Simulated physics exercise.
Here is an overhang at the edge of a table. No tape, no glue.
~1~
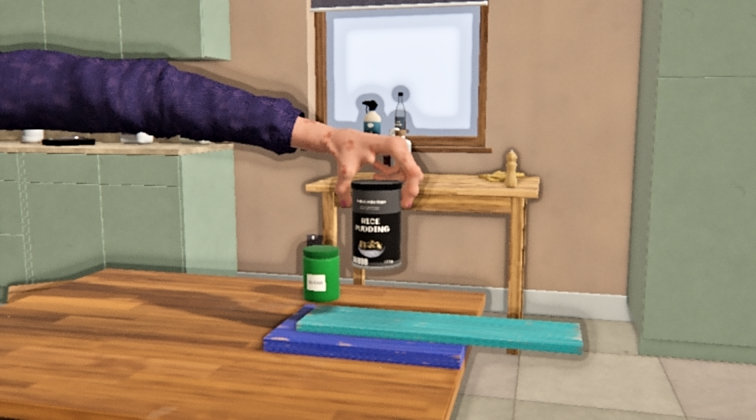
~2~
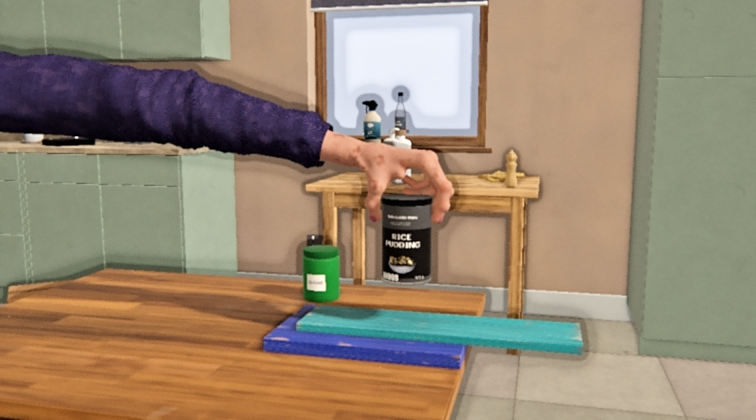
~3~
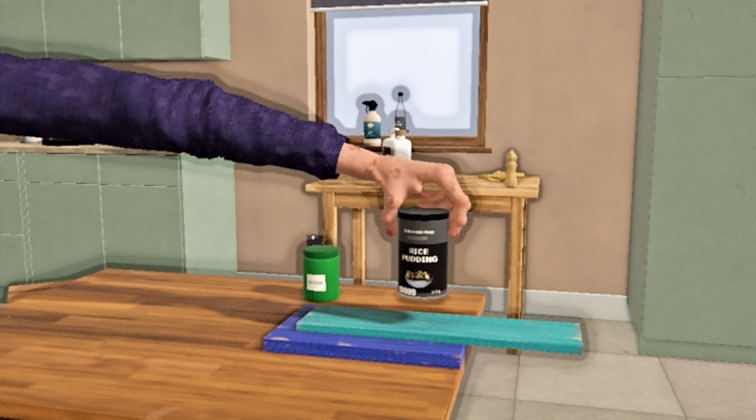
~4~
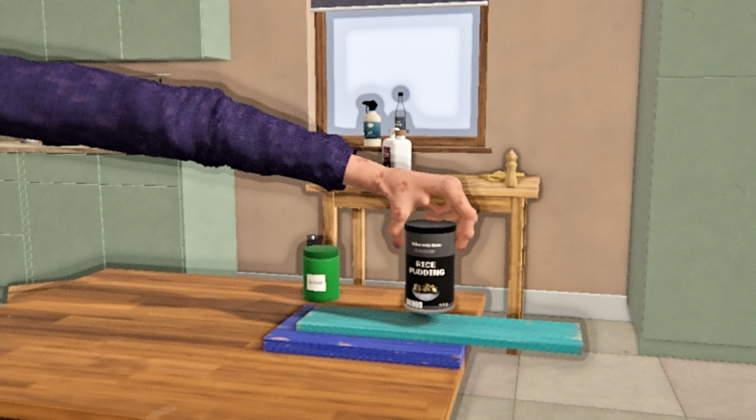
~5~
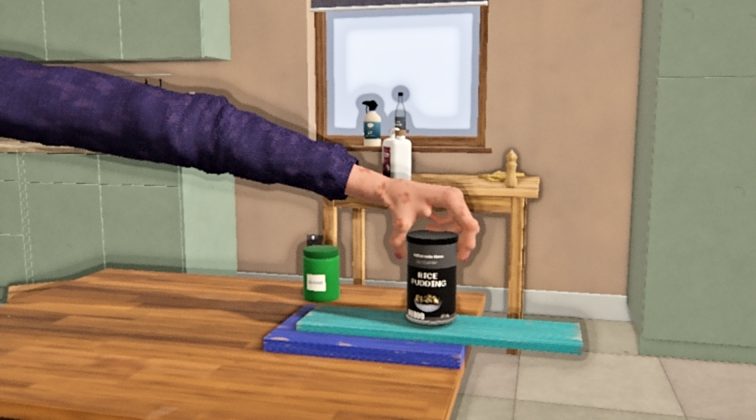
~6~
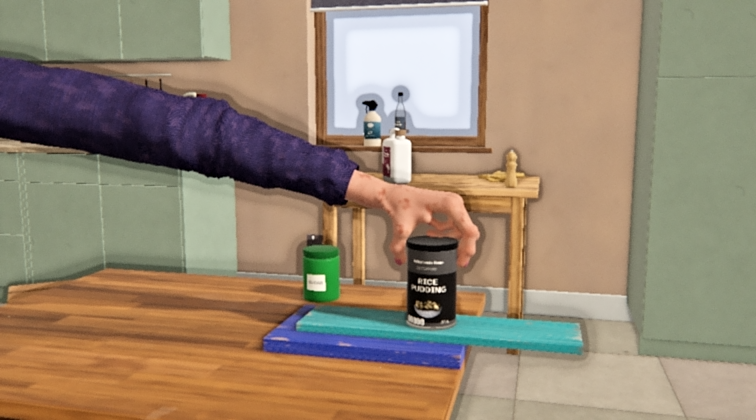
To begin with, a hand in a purple sleeve holds a black tin of rice pudding above a wooden table, near a green jar and two overlapping planks, turquoise over blue. The arm moves the tin rightward and lowers it onto the turquoise plank, where the hand keeps its grip.
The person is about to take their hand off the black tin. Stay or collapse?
In the end the plank stays on the table.
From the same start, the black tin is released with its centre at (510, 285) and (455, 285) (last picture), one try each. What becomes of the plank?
In the first case it tips off the edge; in the second case it stays on the table.
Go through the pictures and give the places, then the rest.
The first picture shows coming down; black tin (377, 224); turquoise plank (438, 327).
The second picture shows coming down; black tin (407, 238); blue slab (374, 333).
The third picture shows coming down; black tin (423, 252); green jar (321, 273).
The fourth picture shows coming down; black tin (430, 265); turquoise plank (438, 327).
The fifth picture shows coming down; black tin (432, 276); blue slab (374, 333).
The sixth picture shows set down, still held; black tin (432, 282); green jar (321, 273).
Then, 0.80 s on from there, no change.
Then, 1.70 s on from there, black tin resting near (432, 282).
In the end, all 4 unmoved. At the end, from the last picture's camera, black tin near (432, 282). The plank holds.
